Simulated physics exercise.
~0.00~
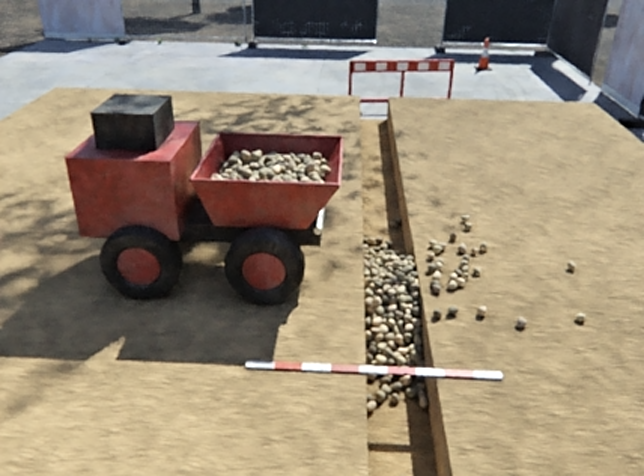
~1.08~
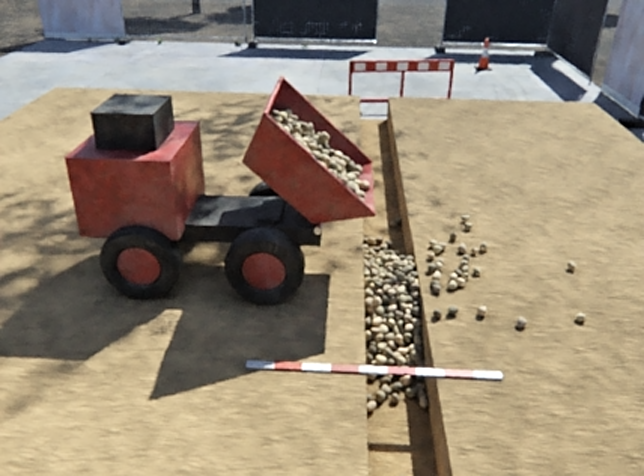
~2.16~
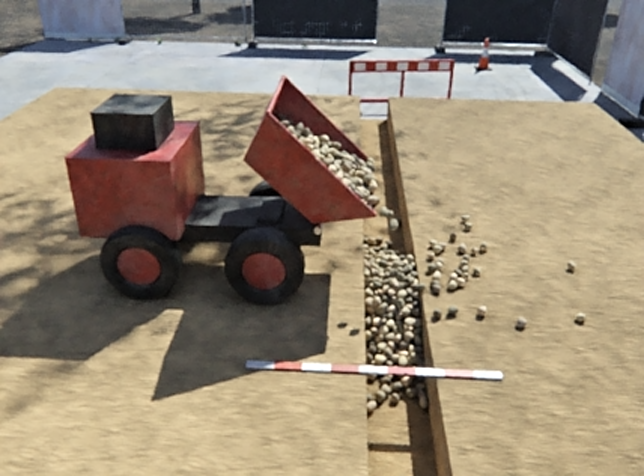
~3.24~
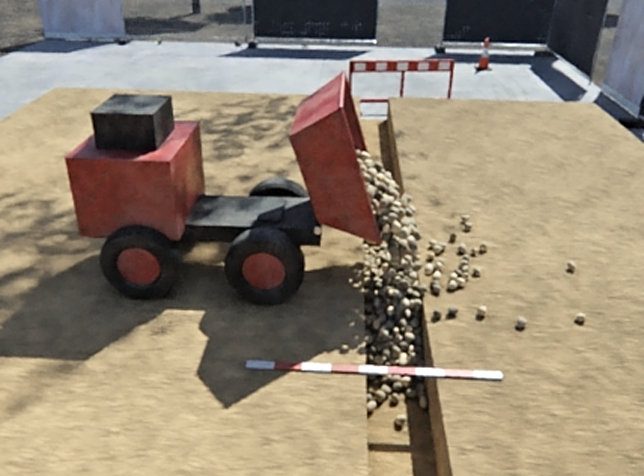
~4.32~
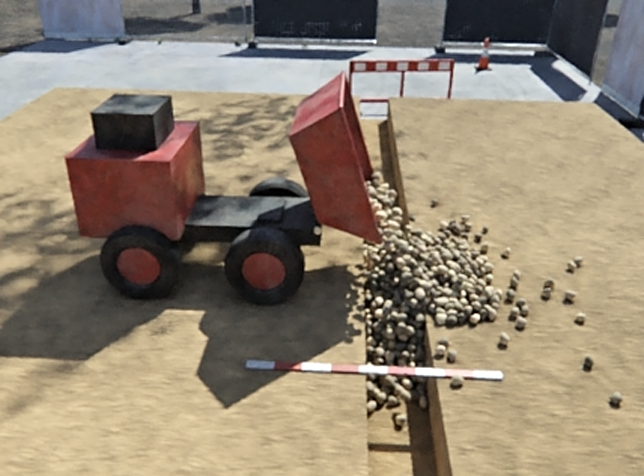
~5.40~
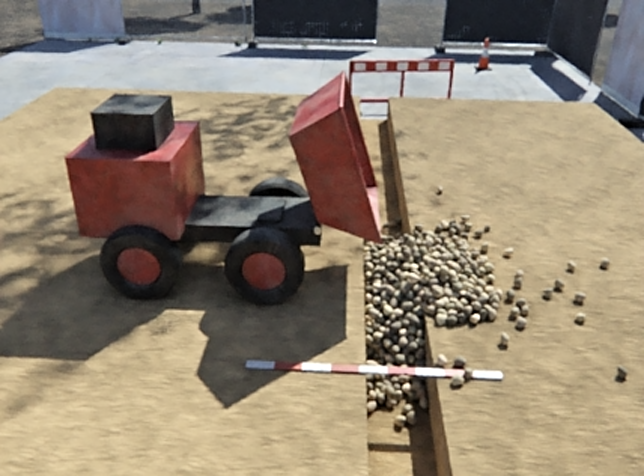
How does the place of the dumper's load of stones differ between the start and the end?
At the start the load sits in the raised red skip behind the cab, to the left of the trench. By the end it lies further right and lower down, heaped in the trench and spread over the sand on its far side.
A red skip full of stones on a small dumper tips up toward a trench already partly filled with stones, pauses, then tips steeper and pours out its load, leaving the skip empty, the trench heaped and some stones scattered on the sand beyond.
